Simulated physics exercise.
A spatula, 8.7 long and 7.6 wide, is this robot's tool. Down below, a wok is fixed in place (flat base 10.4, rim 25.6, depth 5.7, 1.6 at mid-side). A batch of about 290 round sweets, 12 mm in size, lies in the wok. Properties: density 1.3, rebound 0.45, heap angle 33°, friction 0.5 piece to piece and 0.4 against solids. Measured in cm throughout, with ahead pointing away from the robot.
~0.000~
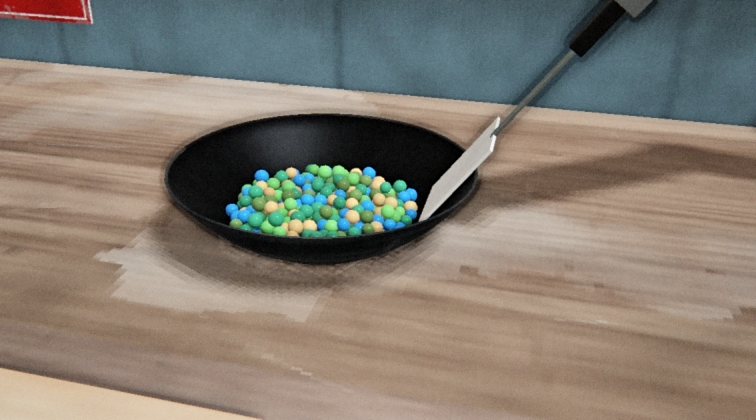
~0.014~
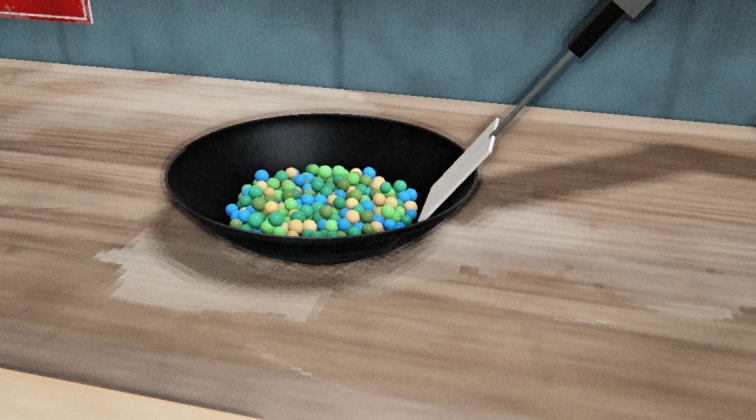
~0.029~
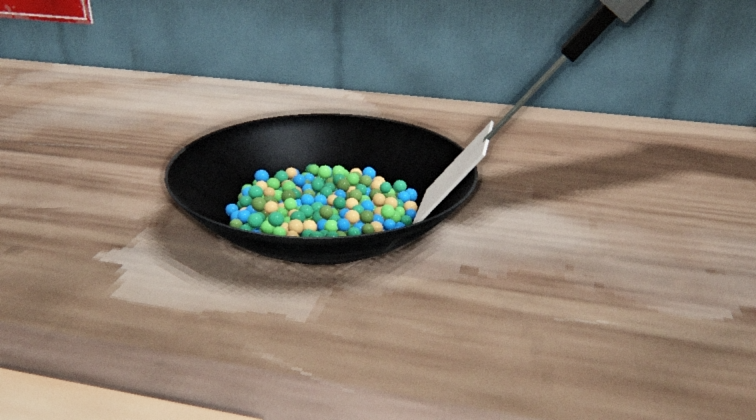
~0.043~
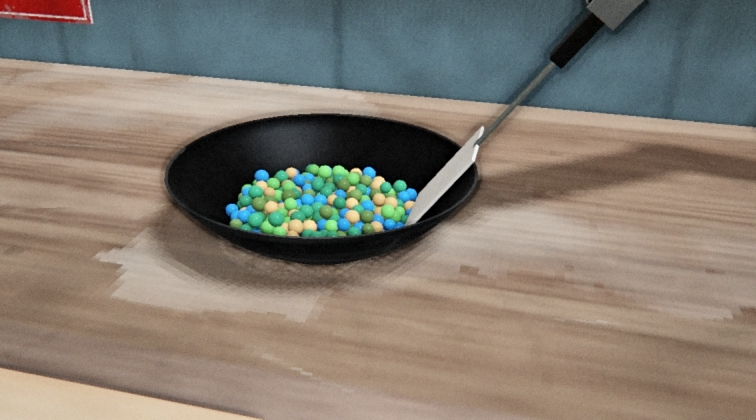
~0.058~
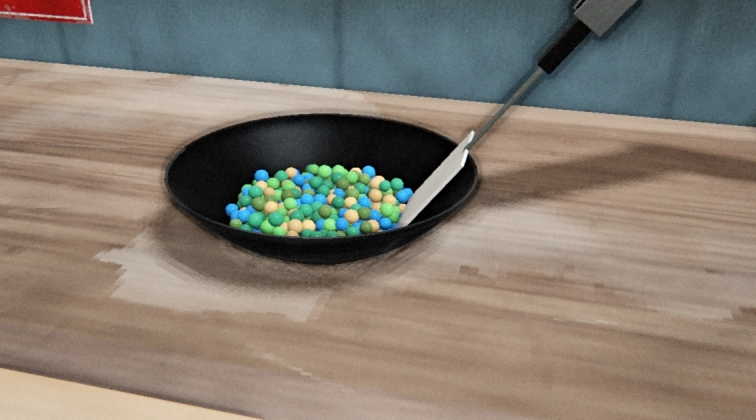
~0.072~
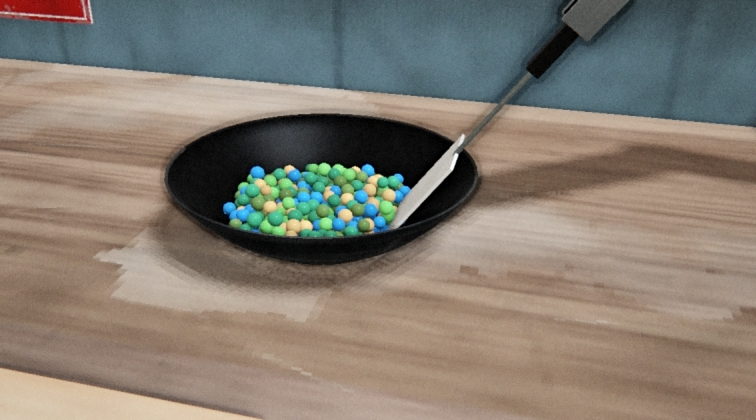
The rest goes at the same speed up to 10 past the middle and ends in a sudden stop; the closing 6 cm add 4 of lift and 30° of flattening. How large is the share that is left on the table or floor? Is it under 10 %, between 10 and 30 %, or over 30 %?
It is between 10 and 30 %.
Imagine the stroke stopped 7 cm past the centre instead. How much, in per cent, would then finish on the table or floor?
My guess would be around 5 per cent.
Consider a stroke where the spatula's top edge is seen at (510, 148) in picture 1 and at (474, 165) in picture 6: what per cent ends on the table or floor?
Some 25 per cent.
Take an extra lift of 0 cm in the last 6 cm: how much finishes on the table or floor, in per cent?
Some 25 per cent.
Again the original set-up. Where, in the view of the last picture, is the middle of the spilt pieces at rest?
I'd point to somewhere close to (92, 187).
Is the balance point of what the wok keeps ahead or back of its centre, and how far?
Roughly 3.5 cm ahead of the centre.
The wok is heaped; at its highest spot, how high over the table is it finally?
Near 5.0 centimetres high.
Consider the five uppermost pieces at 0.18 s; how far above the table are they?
Height: Approx. 5 cm.
After 0.18 s, sloping 54°, highest piece 5 above the table; 293 in the wok.
After 0.30 s, sloping 45°, highest piece 7 above the table; 293 in the wok.
After 0.55 s, sloping 24°, highest piece 7 above the table; 233 in the wok, 45 on the table or floor, 15 on the blade or in flight.
After 1.60 s, sloping 24°, highest piece 5 above the table; 232 in the wok, 61 on the table or floor.
At rest, 232 in the wok, 61 on the table or floor. That is 21 % on the table or floor.
